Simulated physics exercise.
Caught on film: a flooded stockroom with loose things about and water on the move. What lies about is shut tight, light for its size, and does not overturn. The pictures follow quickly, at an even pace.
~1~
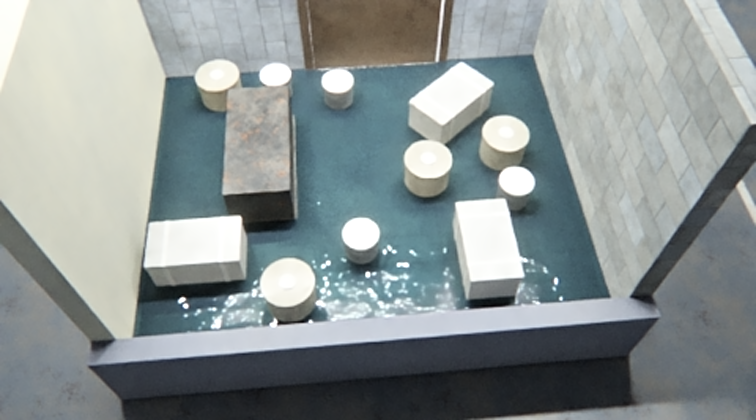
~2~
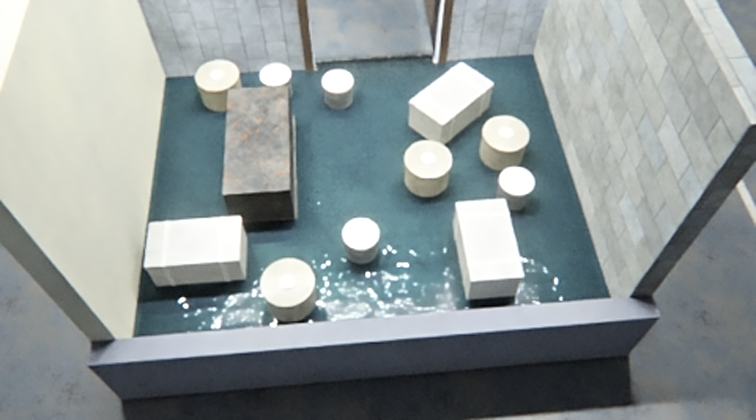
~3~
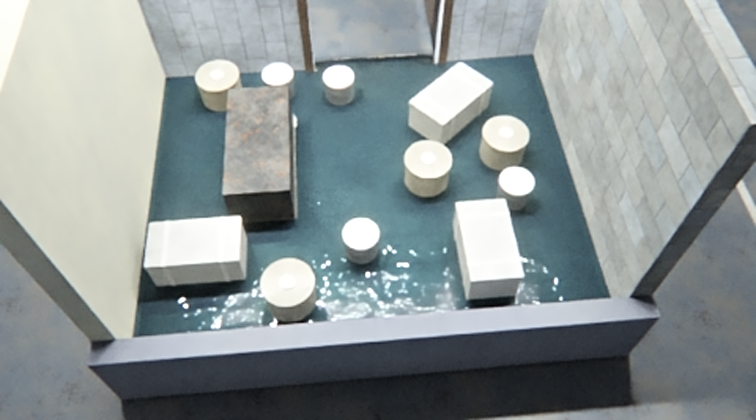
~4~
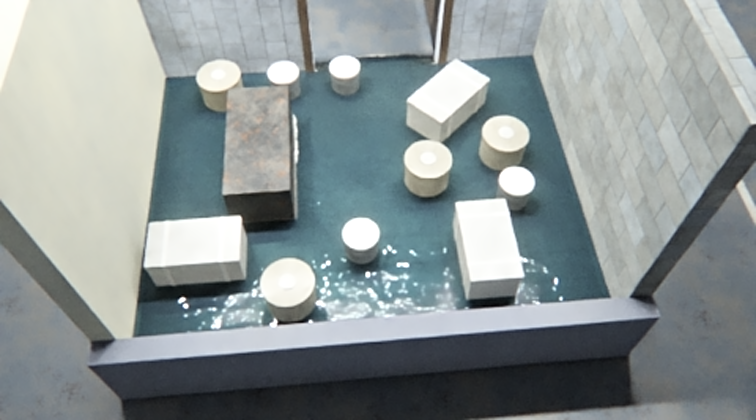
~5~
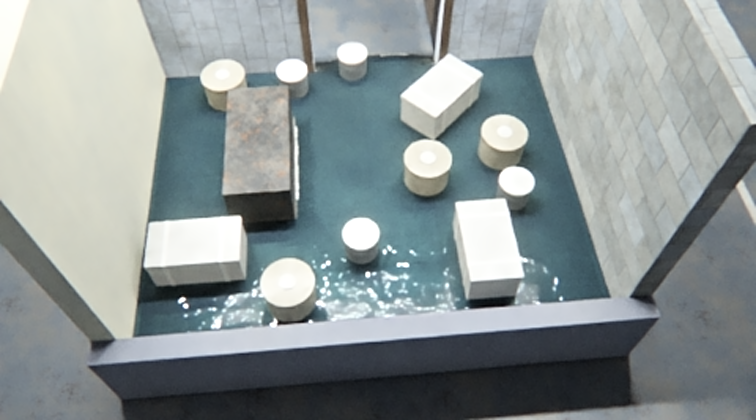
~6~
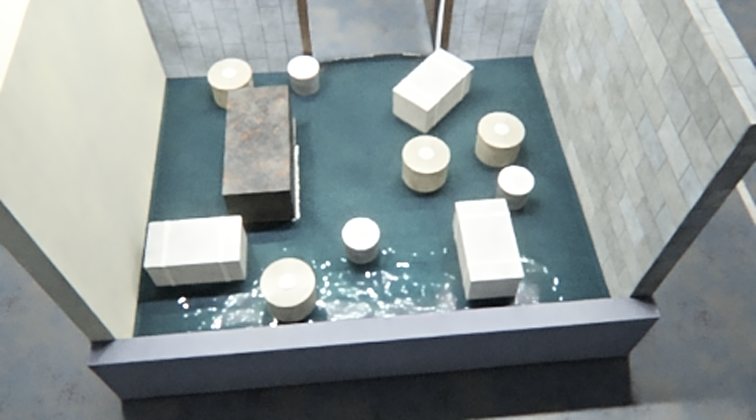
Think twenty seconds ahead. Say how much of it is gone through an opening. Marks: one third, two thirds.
It is two thirds or more.
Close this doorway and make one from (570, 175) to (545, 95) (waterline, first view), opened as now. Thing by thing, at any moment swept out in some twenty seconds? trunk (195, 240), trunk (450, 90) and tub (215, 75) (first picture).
In that order: Stays, washed out, still in.
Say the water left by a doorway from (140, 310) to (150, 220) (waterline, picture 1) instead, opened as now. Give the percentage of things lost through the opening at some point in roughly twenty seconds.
Near 50 in a hundred.
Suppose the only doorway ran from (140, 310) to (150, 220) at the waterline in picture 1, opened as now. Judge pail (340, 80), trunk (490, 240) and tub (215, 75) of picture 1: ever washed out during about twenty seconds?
In that order: Yes, no, through.
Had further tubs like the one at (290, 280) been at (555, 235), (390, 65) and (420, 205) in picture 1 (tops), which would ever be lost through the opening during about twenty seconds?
In turn: Left behind, carried outside, gone.
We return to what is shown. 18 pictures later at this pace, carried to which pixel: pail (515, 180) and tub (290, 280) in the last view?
Close to (481, 116) and (335, 257).
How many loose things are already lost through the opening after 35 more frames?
8 of them.
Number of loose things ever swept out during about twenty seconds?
8 of them.
A moment on, 3 of 11 are out; 8 afloat.
Next, 5 of 11 are out; 6 afloat.
Later, 8 of 11 are out; 3 afloat.
In the end, 8 of 11 are out; 3 afloat.
